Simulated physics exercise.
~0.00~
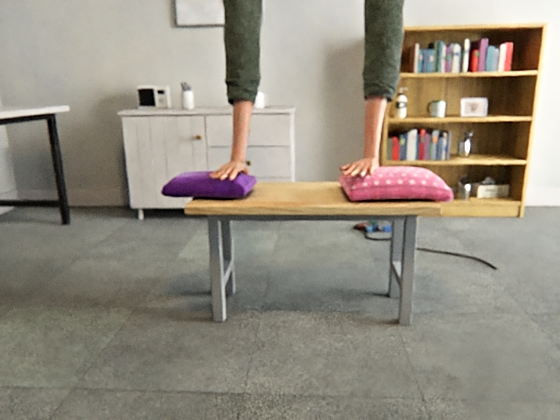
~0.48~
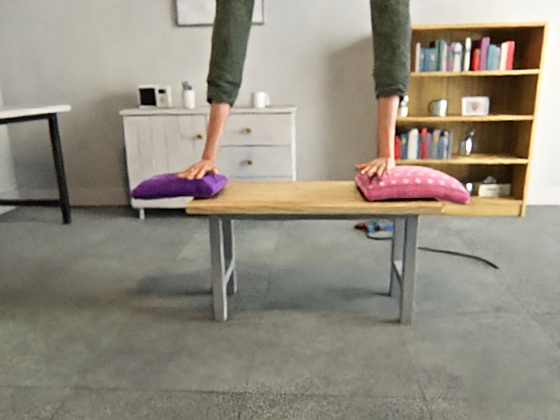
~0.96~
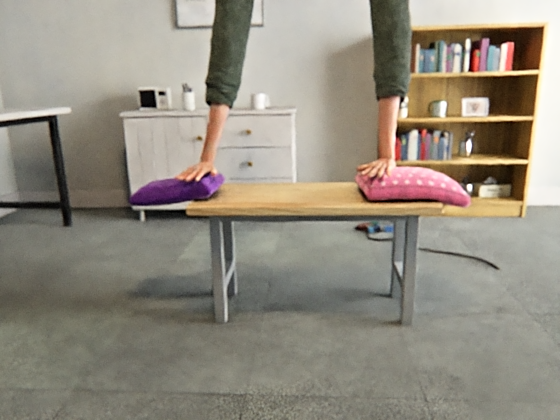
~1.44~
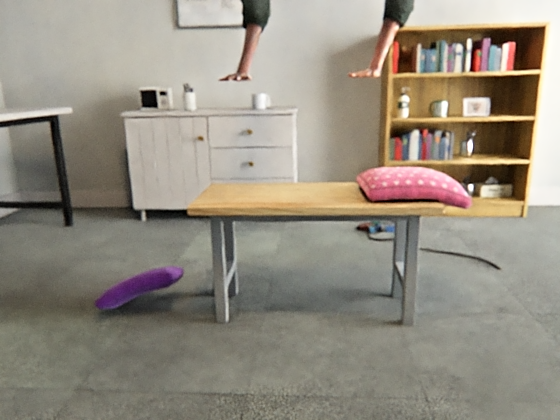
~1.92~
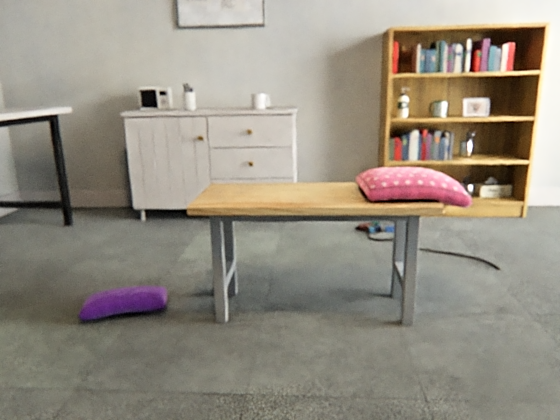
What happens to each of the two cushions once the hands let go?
The purple cushion tips off the left end of the bench and ends up on the floor. The pink one stays on top at the right end.
